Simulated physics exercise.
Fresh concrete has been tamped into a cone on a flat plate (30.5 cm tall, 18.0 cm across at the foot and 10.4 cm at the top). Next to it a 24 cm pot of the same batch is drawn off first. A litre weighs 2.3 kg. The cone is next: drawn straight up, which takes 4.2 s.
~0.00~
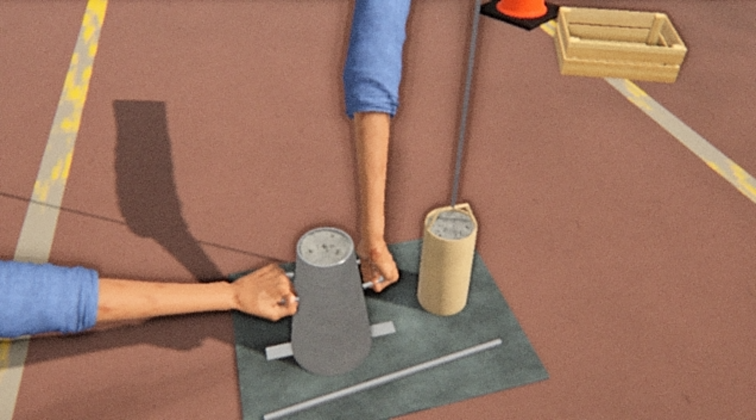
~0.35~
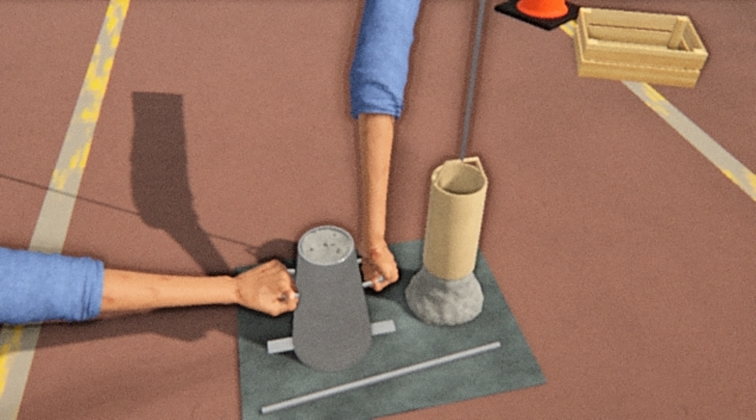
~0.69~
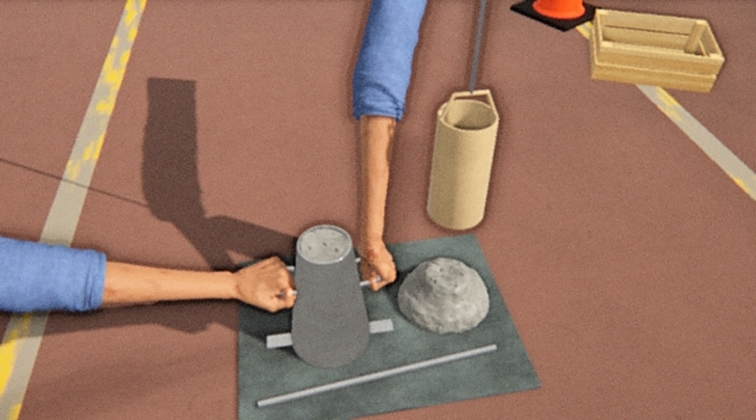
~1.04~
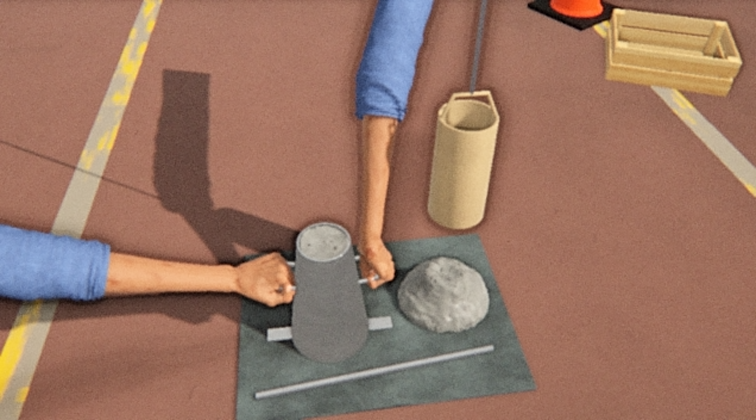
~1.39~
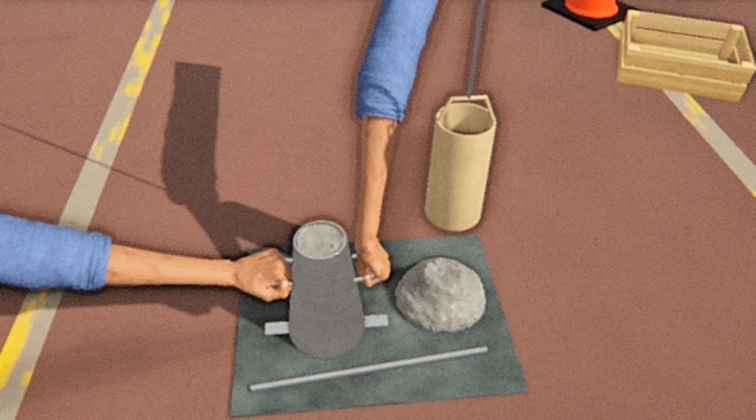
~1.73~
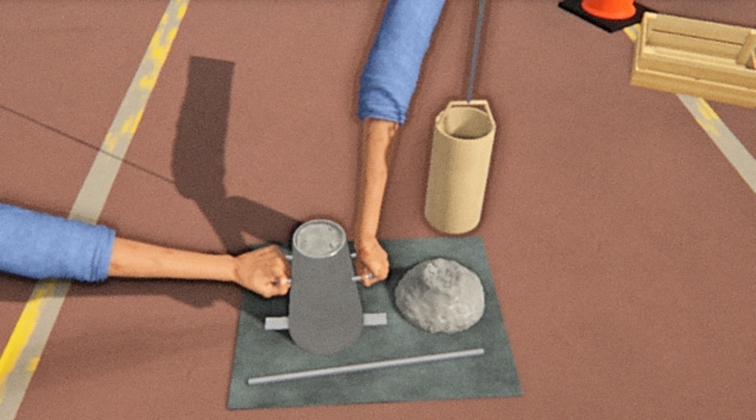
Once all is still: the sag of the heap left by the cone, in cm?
Some 19 cm.
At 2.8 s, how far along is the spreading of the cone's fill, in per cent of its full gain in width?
Some 80 per cent.
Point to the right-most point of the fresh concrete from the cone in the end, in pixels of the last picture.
Around (391, 327).
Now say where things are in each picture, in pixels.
In the first picture, middle of the pot's mouth at (451, 225), still down; middle of the cone's top at (325, 247), not yet moved.
In the second picture, middle of the pot's mouth at (459, 180), raised 13 cm; middle of the cone's top at (326, 246), not yet moved.
In the third picture, middle of the pot's mouth at (468, 116), raised 30 cm; the pot's heap 10 cm high and 23 cm wide, top at (447, 273); middle of the cone's top at (325, 245), not yet moved.
In the fourth picture, middle of the pot's mouth at (468, 117), raised 30 cm; the pot's heap 10 cm high and 23 cm wide, top at (447, 273); middle of the cone's top at (324, 242), not yet moved.
In the fifth picture, middle of the pot's mouth at (466, 120), raised 30 cm; the pot's heap 9.9 cm high and 23 cm wide, top at (444, 273); middle of the cone's top at (320, 240), not yet moved.
In the sixth picture, middle of the pot's mouth at (465, 125), raised 30 cm; the pot's heap 9.8 cm high and 23 cm wide, top at (444, 275); middle of the cone's top at (320, 239), not yet moved.
After 2.8 s, the cone is up 7.3 cm; the fresh concrete has come down 14 cm to 16 cm and is 29 cm wide.
After 3.8 s, the cone is up 19 cm; the fresh concrete has come down 18 cm to 12 cm and is 32 cm wide.
After 4.9 s, the cone is up 31 cm; the fresh concrete has come down 18 cm to 12 cm and is 33 cm wide.
After 6.1 s, the cone is clear; the fresh concrete has come down 19 cm to 12 cm and is 33 cm wide.
After 6.6 s, at rest, the cone is clear; the fresh concrete has come down 19 cm to 12 cm and is 33 cm wide.
